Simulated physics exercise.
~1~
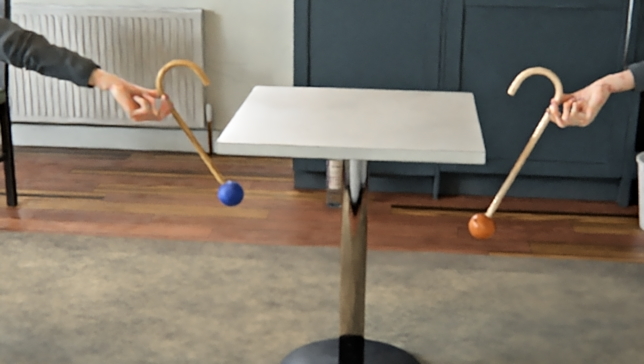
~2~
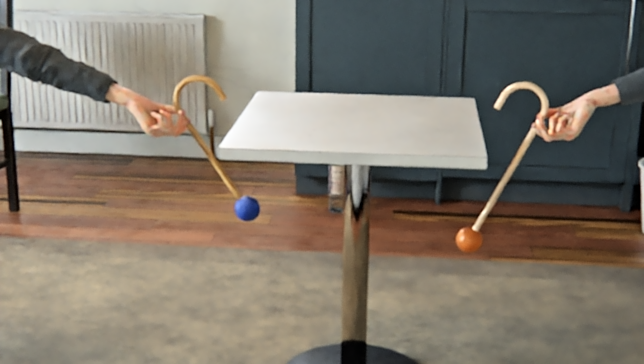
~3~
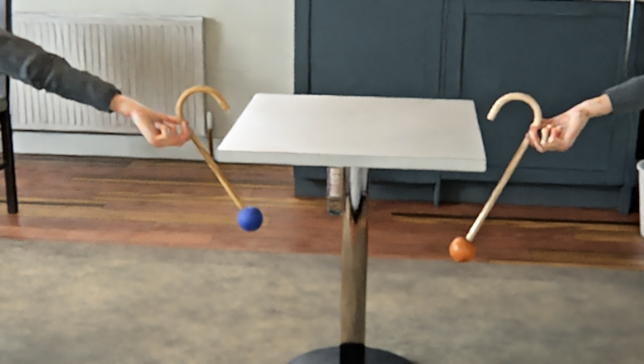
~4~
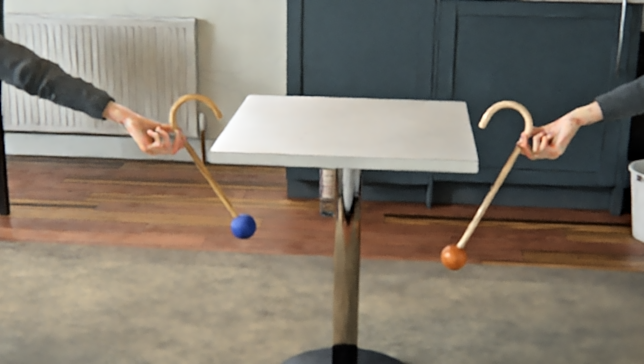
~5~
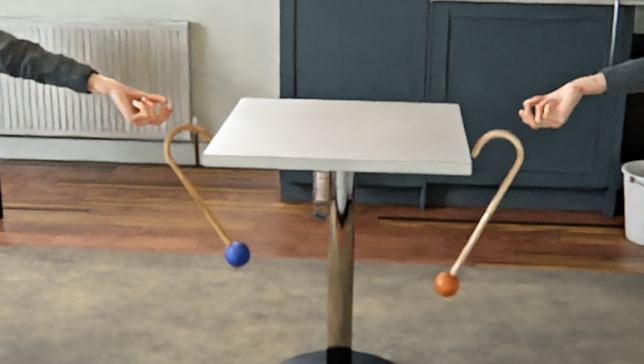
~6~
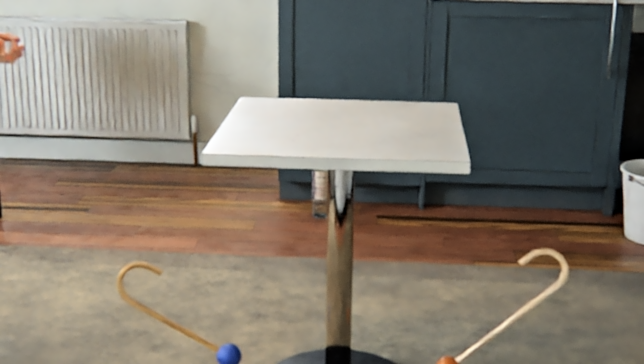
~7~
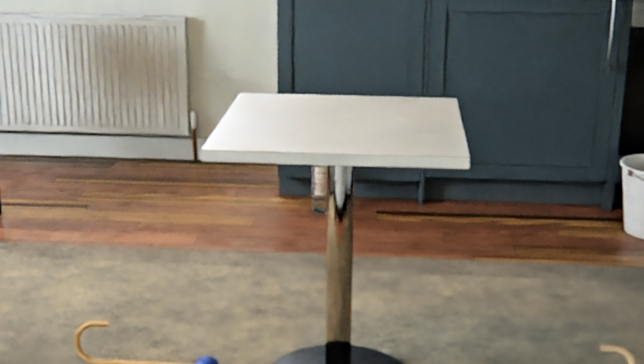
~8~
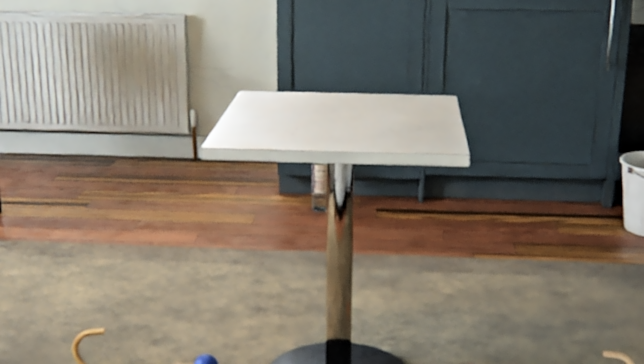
In the video, two hands bring hooked wooden handles with blue and orange ball ends toward opposite edges of a white table, then let go and withdraw. Both handles drop, tilting as they fall, and end up on the floor, partly out of view.
